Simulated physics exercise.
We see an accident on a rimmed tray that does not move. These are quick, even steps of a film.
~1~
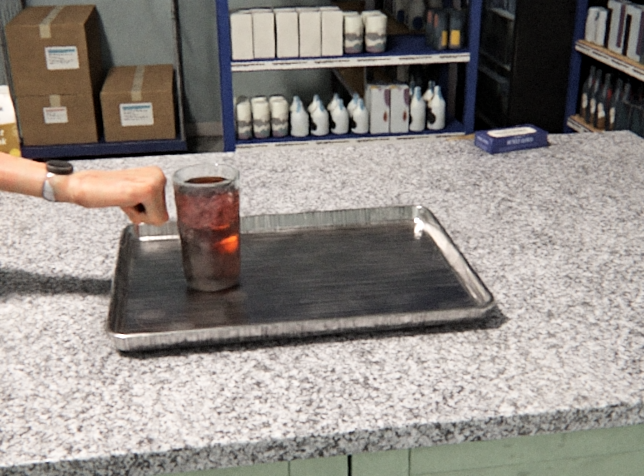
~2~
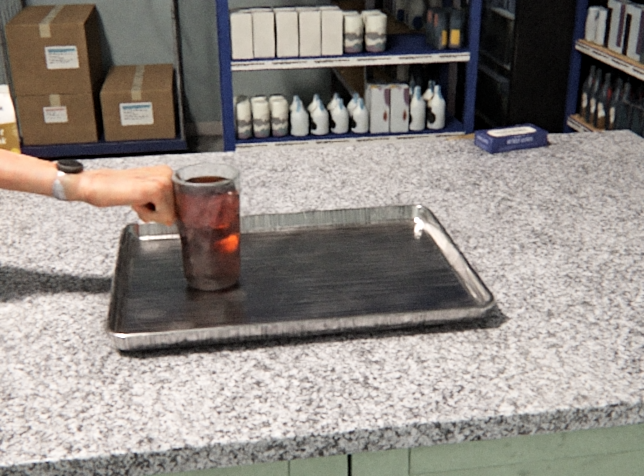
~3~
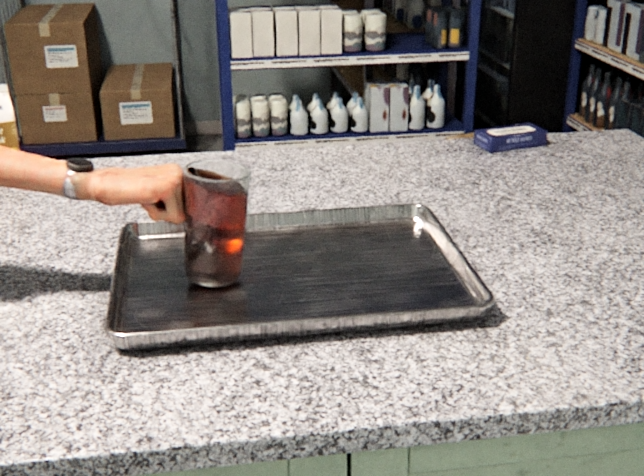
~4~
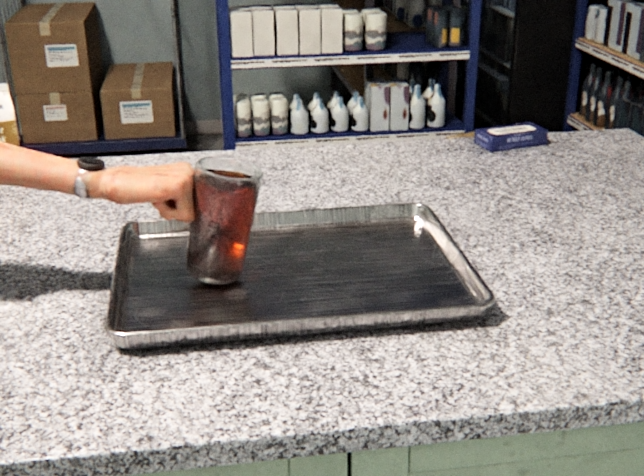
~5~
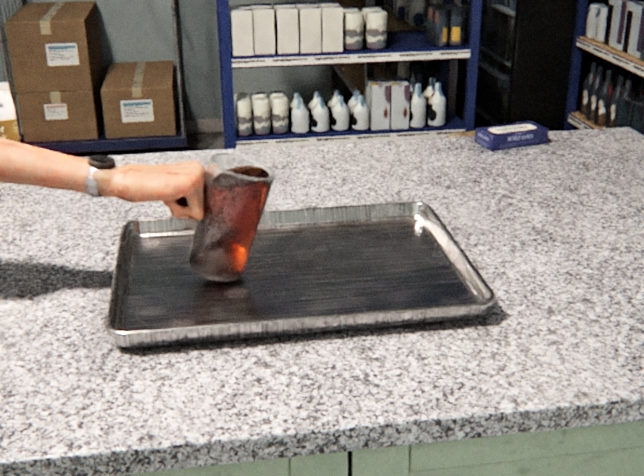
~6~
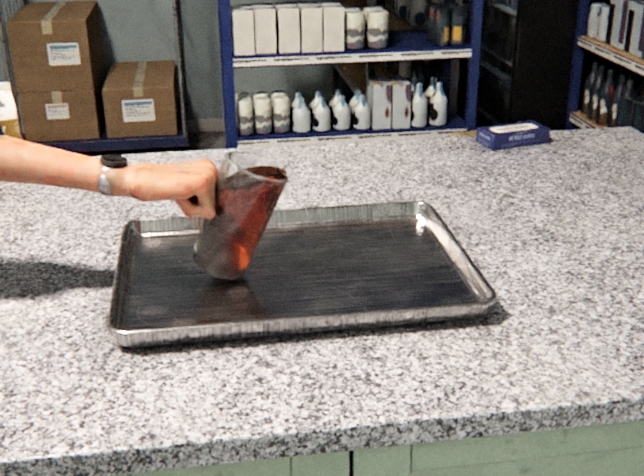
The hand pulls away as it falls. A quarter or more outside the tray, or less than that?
After the fall over a quarter gets off the tray.
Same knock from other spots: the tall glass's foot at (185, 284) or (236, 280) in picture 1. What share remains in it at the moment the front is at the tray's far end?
Near 65 % and 70 %.
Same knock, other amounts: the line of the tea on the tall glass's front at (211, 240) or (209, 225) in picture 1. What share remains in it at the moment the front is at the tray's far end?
Roughly 65 per cent, and 65 per cent.
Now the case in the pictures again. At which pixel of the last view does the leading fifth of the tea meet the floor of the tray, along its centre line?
Around (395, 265).
A moment on, the tall glass is falling and 99 per cent is in the glass, 1 on the tray and 0 above or beyond its rim.
Next, the tall glass lies on its side and 62 per cent is in the glass, 32 on the tray and 6 above or beyond its rim.
Then the tall glass lies on its side and 38 per cent is in the glass, 37 on the tray and 25 above or beyond its rim.
Later the tall glass lies on its side and 21 per cent is in the glass, 40 on the tray and 39 above or beyond its rim.
At rest 61 per cent is held by tray and glass, 39 is off the tray.
